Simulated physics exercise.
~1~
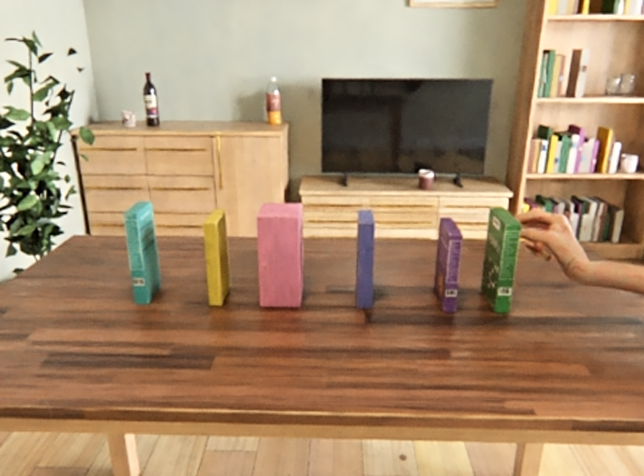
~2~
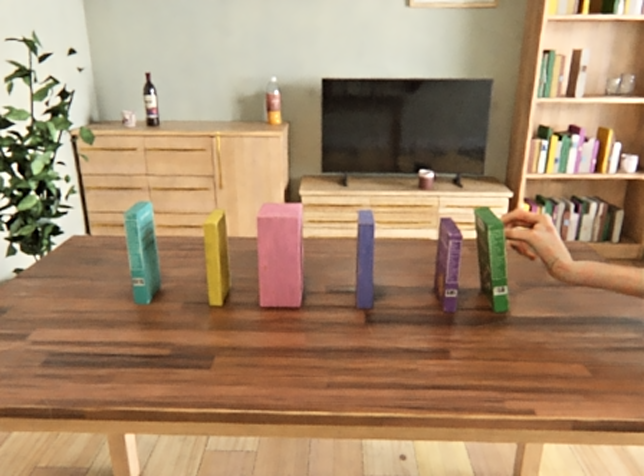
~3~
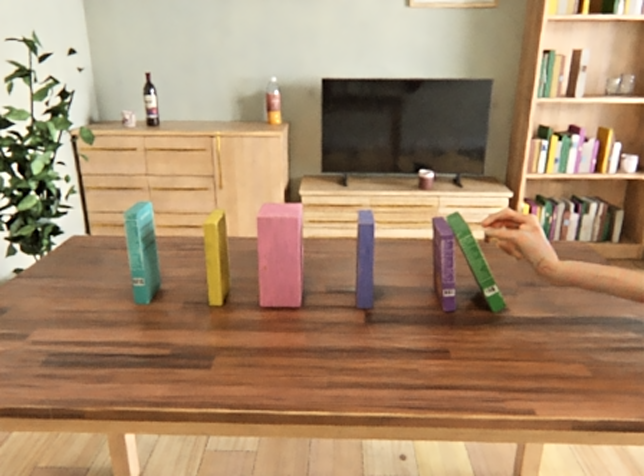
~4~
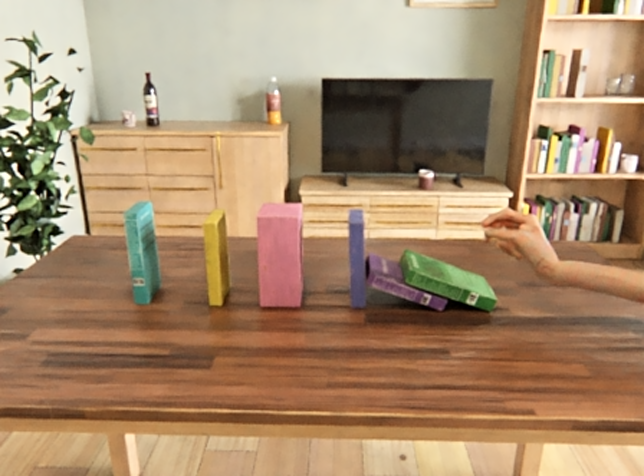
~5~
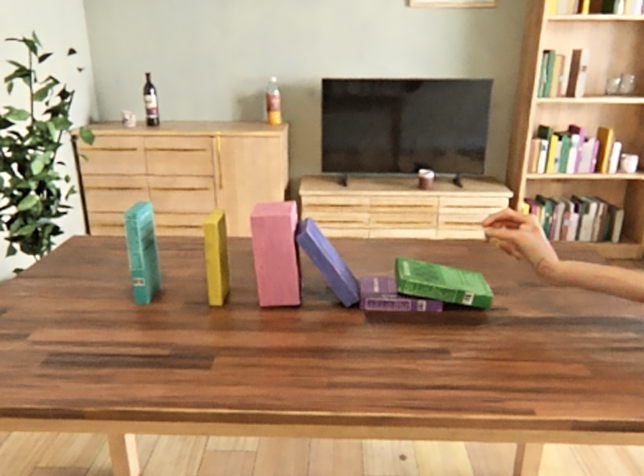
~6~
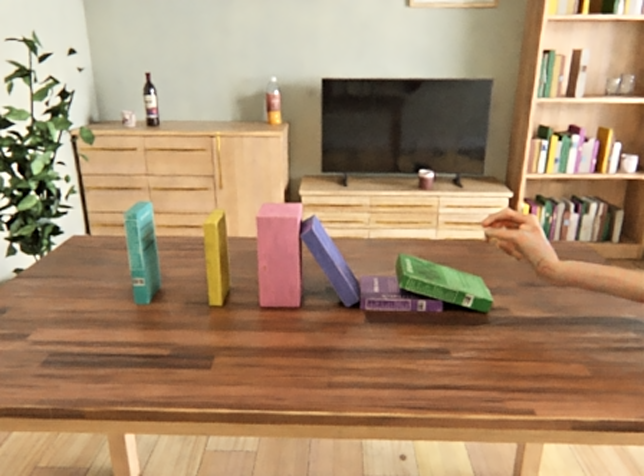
Six upright pieces stand in a spaced row across a dark wooden table in a living room, seen from the front by a still camera, with turquoise, yellow, pink, blue, purple and green running left to right. A hand at the right pushes the green packet leftward until it tips against the purple one. Both topple left, and the purple packet knocks into the blue block, which tilts over onto the wide pink block. The pink block rocks slightly but stays standing. At the end, the purple packet lies flat with the green one resting across it, blue leans on pink, and yellow and turquoise stand untouched.
